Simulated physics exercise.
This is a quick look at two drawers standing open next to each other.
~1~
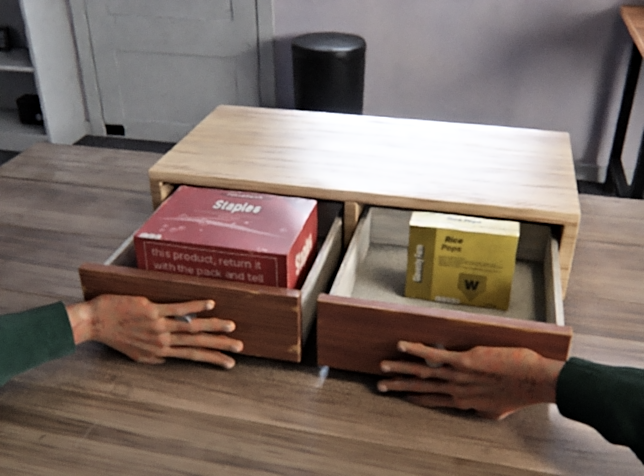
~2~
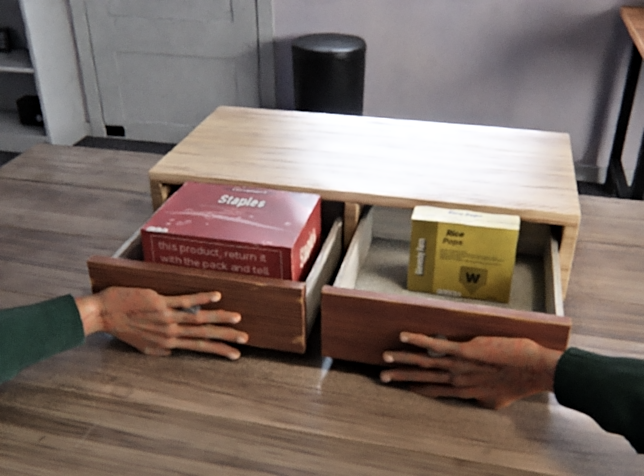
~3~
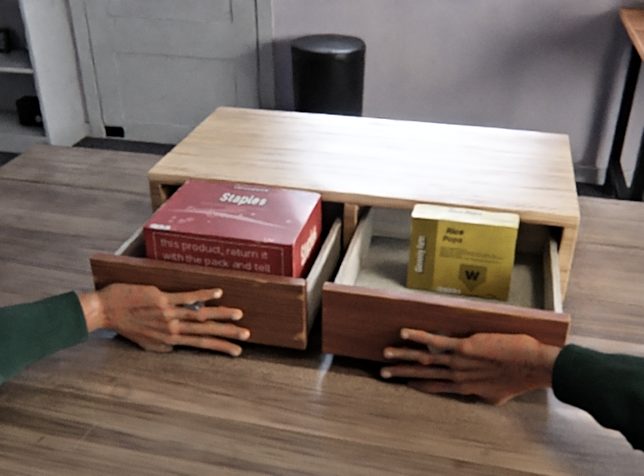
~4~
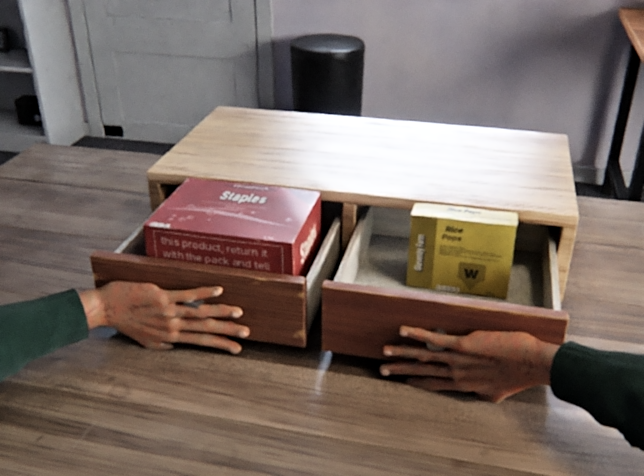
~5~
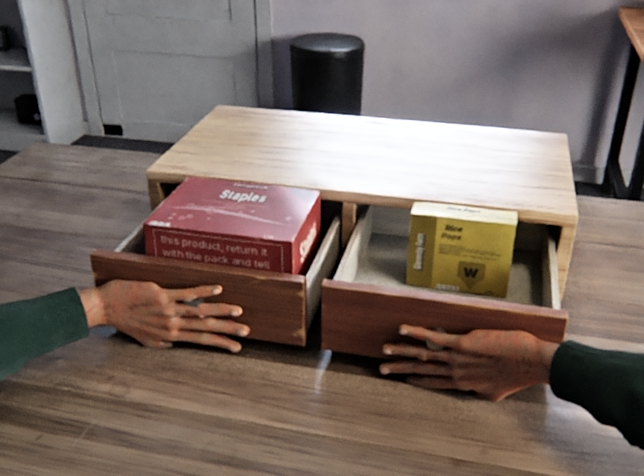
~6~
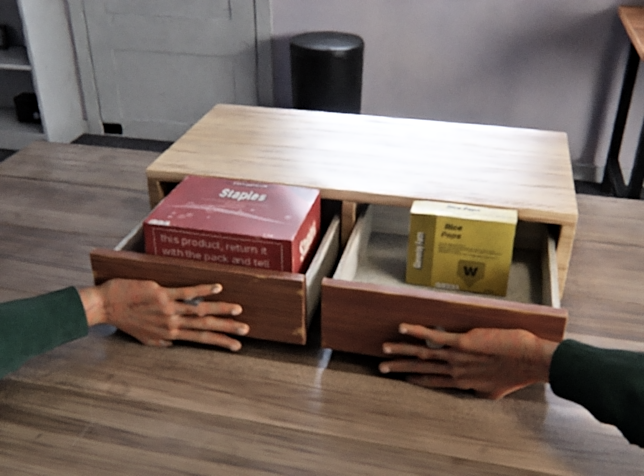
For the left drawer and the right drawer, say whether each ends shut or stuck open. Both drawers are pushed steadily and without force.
The left drawer will stay sticking out; the right drawer will be pushed right in.
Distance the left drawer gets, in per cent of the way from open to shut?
Around 20 %.
Then, 0.30 s past the last view, left drawer starting in; right drawer starting in.
Then, 0.56 s past the last view, left drawer stopped, still ajar; right drawer about half in.
Then, 0.80 s past the last view, left drawer stopped, still ajar; right drawer nearly in.
Finally, the left drawer stays ajar; the right drawer shuts flush.
